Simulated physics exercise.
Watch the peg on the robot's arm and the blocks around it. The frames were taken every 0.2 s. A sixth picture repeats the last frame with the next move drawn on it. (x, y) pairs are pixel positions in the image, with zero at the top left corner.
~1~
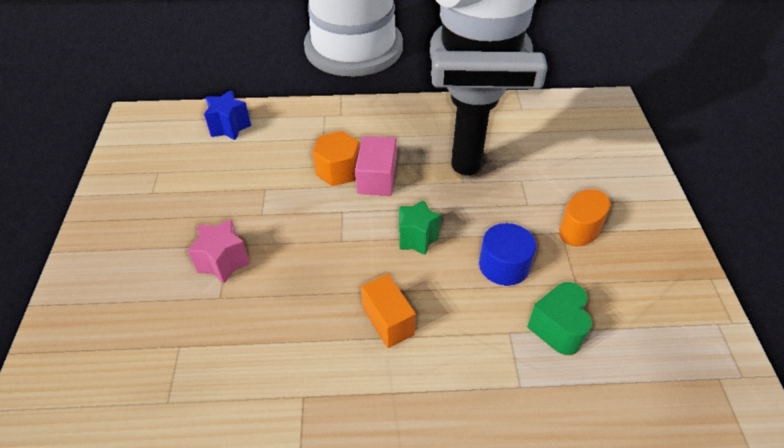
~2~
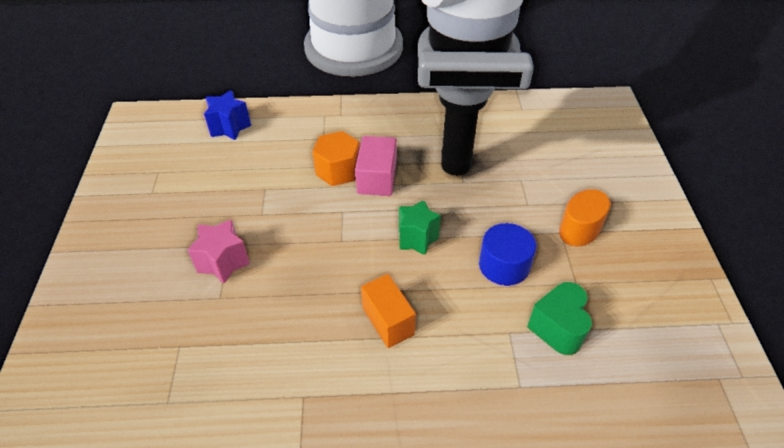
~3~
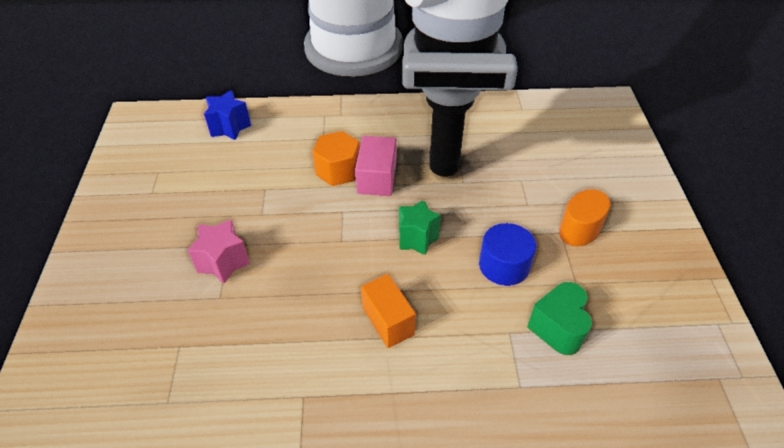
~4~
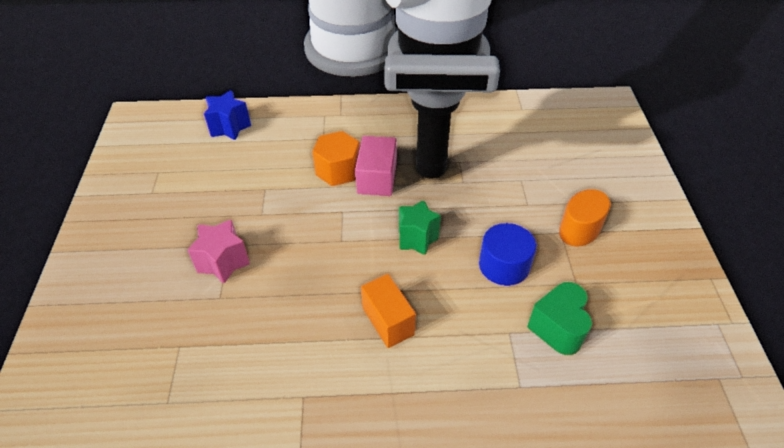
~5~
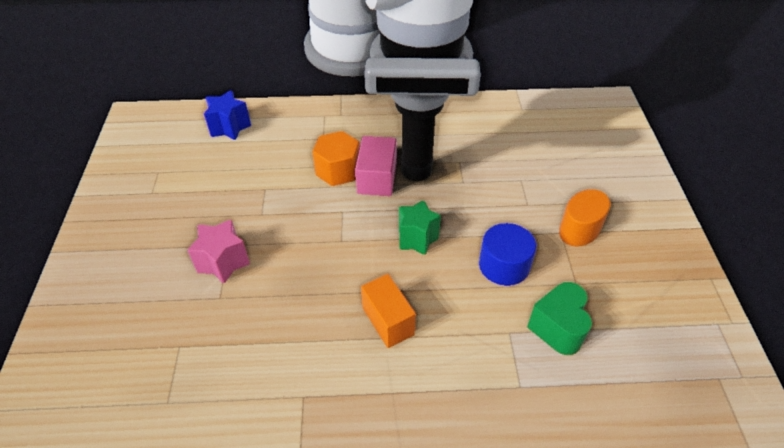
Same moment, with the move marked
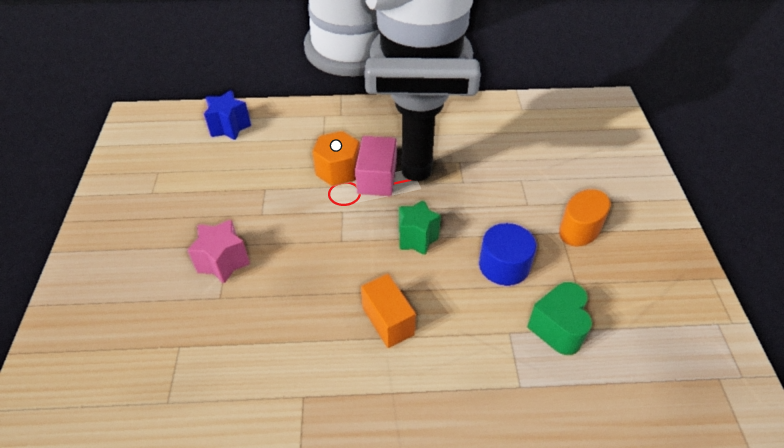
At the start, a robot arm's black peg stands near the back of a wooden table, to the right of a pink block beside an orange hexagonal one, with other coloured blocks scattered around. The arm slides the peg steadily left until it is close beside the pink block, while the blocks stay still.
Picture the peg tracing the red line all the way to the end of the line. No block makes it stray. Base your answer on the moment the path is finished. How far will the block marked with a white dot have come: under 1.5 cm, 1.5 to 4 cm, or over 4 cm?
It shifts by more than 4 cm.
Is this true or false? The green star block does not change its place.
True - the claim holds.
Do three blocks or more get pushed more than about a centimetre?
Answer: No.
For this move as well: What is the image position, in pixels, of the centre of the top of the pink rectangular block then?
It should be at (314, 156) by then.
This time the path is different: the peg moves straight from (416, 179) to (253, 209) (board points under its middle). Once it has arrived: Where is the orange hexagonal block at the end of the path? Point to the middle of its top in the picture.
The orange hexagonal block ends near (281, 128).
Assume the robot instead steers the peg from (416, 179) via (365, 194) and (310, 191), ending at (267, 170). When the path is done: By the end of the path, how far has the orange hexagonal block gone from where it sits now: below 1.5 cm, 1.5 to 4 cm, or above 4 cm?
Overall it shifts more than 4 cm.
The drawn path runs straight from (416, 179) to (345, 194); the dot is on the orange hexagonal block.
The first path, step by step. Halfway along, peg (380, 180); orange hexagonal block (315, 141), turned 15° clockwise; pink rectangular block (347, 155), turned 20° clockwise.
At the end, peg (344, 187); orange hexagonal block (295, 134), turned 40° clockwise; pink rectangular block (314, 156), turned 45° clockwise; green star block not moved.
